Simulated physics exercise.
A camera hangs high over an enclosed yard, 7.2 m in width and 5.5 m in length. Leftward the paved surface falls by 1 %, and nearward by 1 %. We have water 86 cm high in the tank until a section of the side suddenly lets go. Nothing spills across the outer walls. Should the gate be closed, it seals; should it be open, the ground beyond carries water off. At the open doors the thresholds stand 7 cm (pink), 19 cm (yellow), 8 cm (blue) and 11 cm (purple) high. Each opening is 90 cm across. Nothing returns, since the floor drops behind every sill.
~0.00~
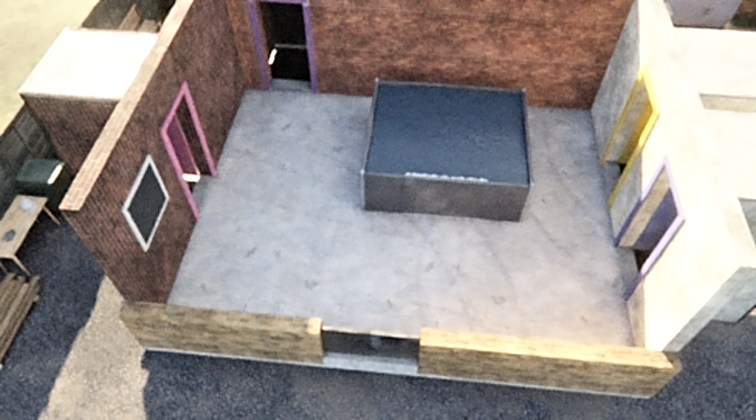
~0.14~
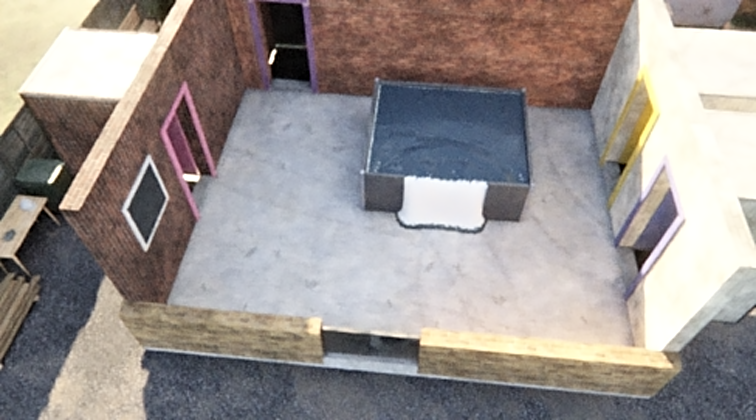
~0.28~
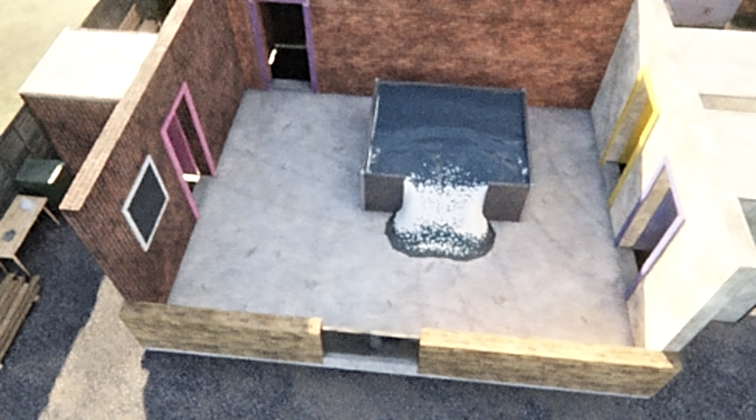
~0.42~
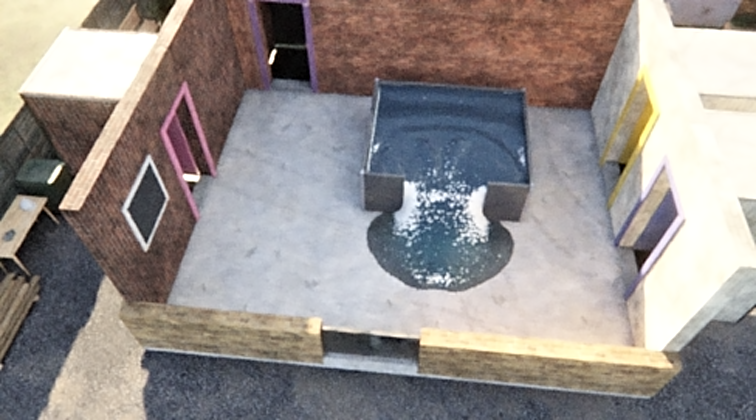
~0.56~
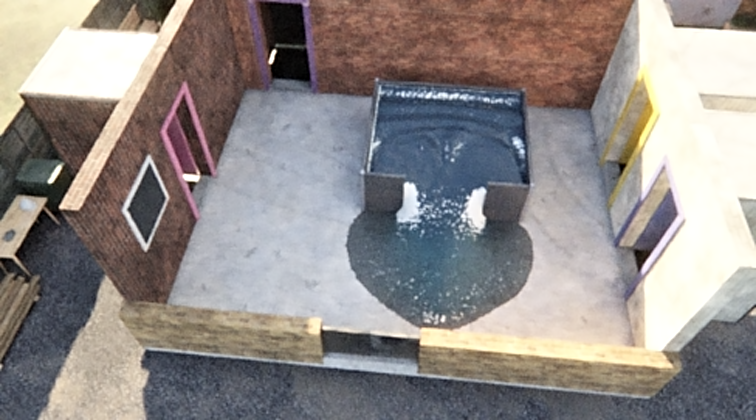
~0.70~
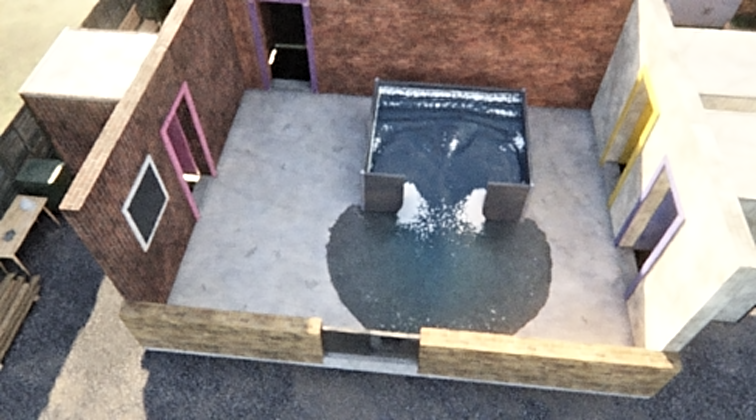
At the start, a dark, full tank sits whole and still in a dry paved yard walled in brick. Then white water bursts through a gap in its near side and spills onto the paving, and the dark pool widens toward the low front wall, reaching it while the water inside the tank ripples and sinks.
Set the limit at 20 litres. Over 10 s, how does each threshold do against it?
At the end, at the pink door I expect the water to rise above the limit; at the yellow door I expect the water to hold within the limit; at the blue door I expect the water to rise above the limit; at the purple door I expect the water to rise above the limit.
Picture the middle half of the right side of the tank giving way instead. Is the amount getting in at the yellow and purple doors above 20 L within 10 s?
Lab note: Vs limit, yellow door limit exceeded; purple door inside limit.
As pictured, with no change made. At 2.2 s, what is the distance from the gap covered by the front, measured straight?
Some 5.0 m out.
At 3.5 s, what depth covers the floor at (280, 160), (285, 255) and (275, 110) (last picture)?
2, 4 and 0 cm, respectively.
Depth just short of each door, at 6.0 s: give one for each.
Depths in centimetres - pink: 12, yellow: 7, blue: 13, purple: 19.
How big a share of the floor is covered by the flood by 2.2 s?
Close to 40 in a hundred.
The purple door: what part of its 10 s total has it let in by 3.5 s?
0 percent or so by then.
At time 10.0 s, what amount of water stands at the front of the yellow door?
It's about 15.5 cm.
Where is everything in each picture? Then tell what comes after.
The first picture shows the tank at (448, 132) is whole and still, 86 cm deep.
In the second picture, water pours out at (443, 203) and has run 0.7 m, to (401, 219); typically 8 cm deep outside, 86 cm at the tank's back.
In the third picture, water pours out at (443, 204) and has run 1.0 m, to (402, 248); typically 14 cm deep outside, 86 cm at the tank's back.
In the fourth picture, the front is at (414, 283), 1.5 m from the gap at (443, 204); 2.6 m2 of floor is under water; 85 cm left at the back of the tank.
In the fifth picture, the front is at (427, 325), 2.2 m from the gap at (443, 204); 4.7 m2 of floor is under water; 77 cm left at the back of the tank.
In the sixth picture, water pours out at (443, 204) and has run 2.6 m, to a hidden place; typically 6 cm deep outside, 73 cm at the tank's back.
After 1.4 s water covers 30 % of the floor and is deepest (54 cm) near (429, 351); pink door not reached, yellow door not reached, blue door not reached, purple door not reached.
After 2.2 s water covers 40 % of the floor and is deepest (56 cm) near (628, 370); pink door not reached, yellow door not reached, blue door 10 cm at the sill, 0 L in, purple door not reached.
After 3.5 s water covers 70 % of the floor and is deepest (38 cm) near (159, 327); pink door 12 cm at the sill, 1 L in, yellow door 5 cm at the sill, 0 L in, blue door 16 cm at the sill, 17 L in, purple door not reached.
After 6.0 s water covers 95 % of the floor and is deepest (28 cm) near (159, 327); pink door 12 cm at the sill, 34 L in, yellow door 7 cm at the sill, 0 L in, blue door 13 cm at the sill, 68 L in, purple door 19 cm at the sill, 36 L in.
After 10.0 s water covers 100 % of the floor and is deepest (21 cm) near (224, 177); pink door 9 cm at the sill, 64 L in, yellow door 16 cm at the sill, 0 L in, blue door 11 cm at the sill, 90 L in, purple door 17 cm at the sill, 119 L in.
